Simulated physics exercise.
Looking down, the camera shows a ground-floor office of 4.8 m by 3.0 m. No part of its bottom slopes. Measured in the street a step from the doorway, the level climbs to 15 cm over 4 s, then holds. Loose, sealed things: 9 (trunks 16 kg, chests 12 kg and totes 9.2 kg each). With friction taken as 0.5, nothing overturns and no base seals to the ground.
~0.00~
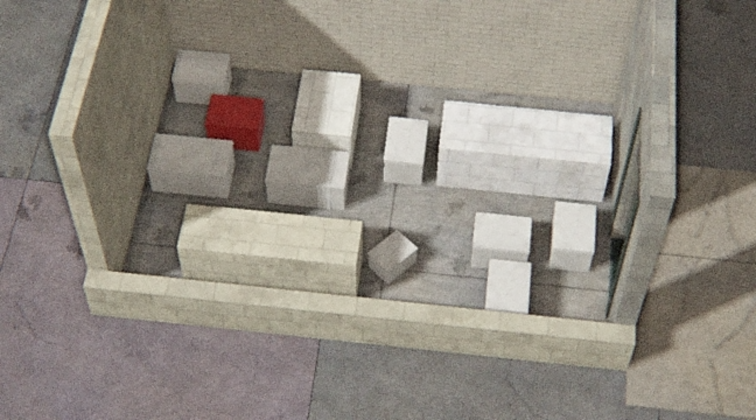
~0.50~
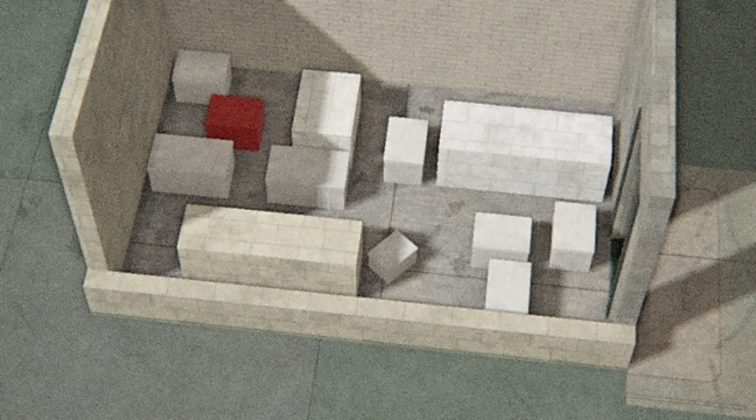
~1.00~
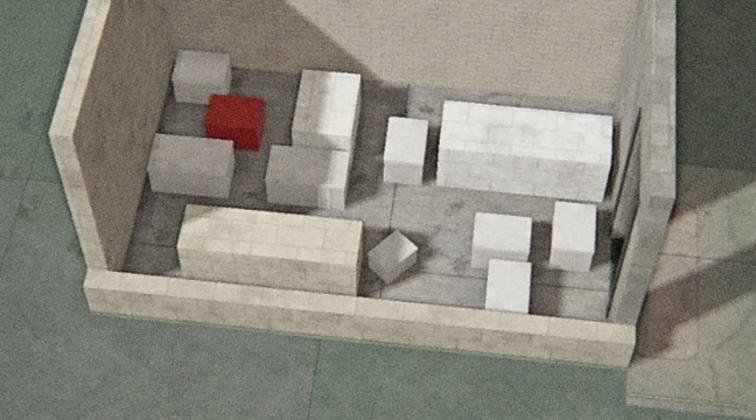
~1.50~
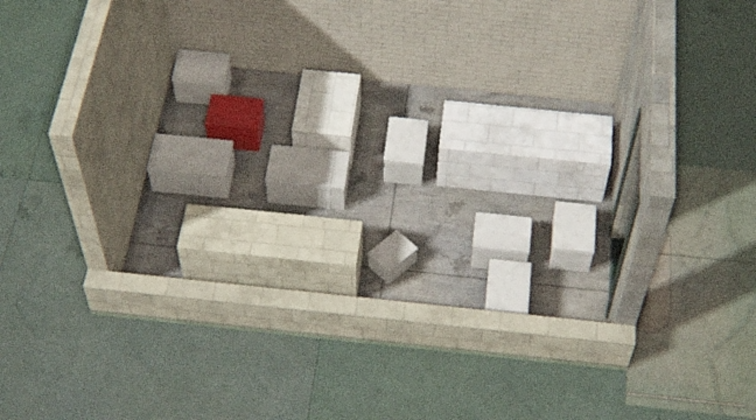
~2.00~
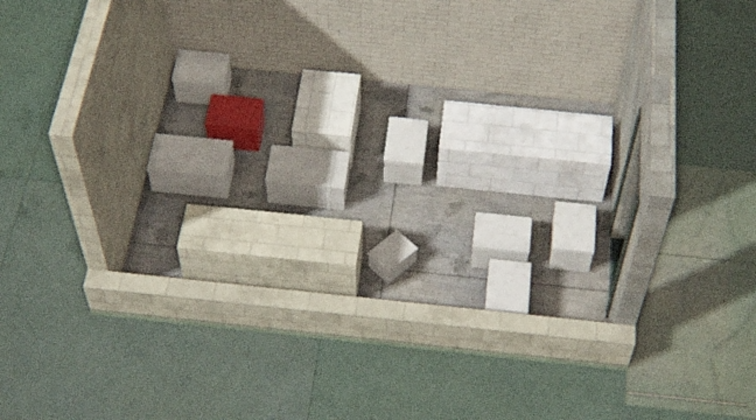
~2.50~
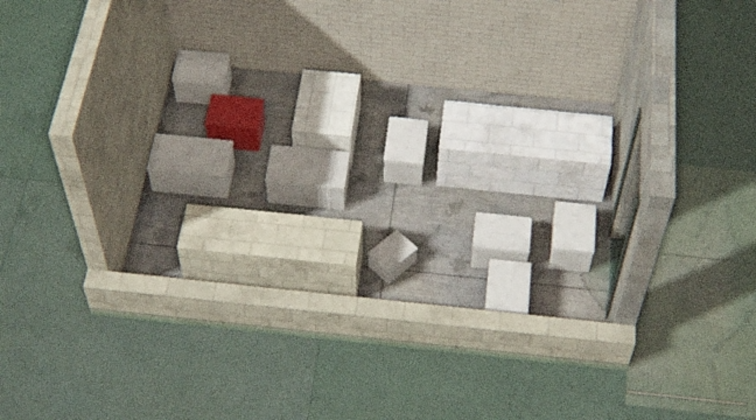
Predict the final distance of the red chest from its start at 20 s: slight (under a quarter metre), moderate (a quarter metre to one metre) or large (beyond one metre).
Moderate.
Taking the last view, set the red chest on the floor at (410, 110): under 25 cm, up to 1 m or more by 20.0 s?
Answer: It covers a big distance.
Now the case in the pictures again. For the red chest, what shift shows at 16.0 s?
By then it has shifted roughly 60 cm.
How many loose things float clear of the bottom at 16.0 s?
It comes to 9.
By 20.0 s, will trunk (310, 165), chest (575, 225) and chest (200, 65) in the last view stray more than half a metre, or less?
Well, in sequence it's farther, farther, smaller.
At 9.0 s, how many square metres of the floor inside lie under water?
At that time the wet patch spans about 9.0 m2.
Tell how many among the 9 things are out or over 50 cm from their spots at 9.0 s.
The number by then is 4.
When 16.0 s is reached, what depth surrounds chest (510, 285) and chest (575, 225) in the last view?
Close to 7 and 6 centimetres.
After 4.0 s the red chest is near (234, 111), 0.0 m from its start, aground; 0 afloat.
After 9.0 s the red chest is near (234, 111), 0.0 m from its start, aground; 3 afloat.
After 16.0 s the red chest is near (278, 70), 0.7 m from its start, afloat; 9 afloat.
After 20.0 s the red chest is near (282, 65), 0.7 m from its start, afloat; 9 afloat.
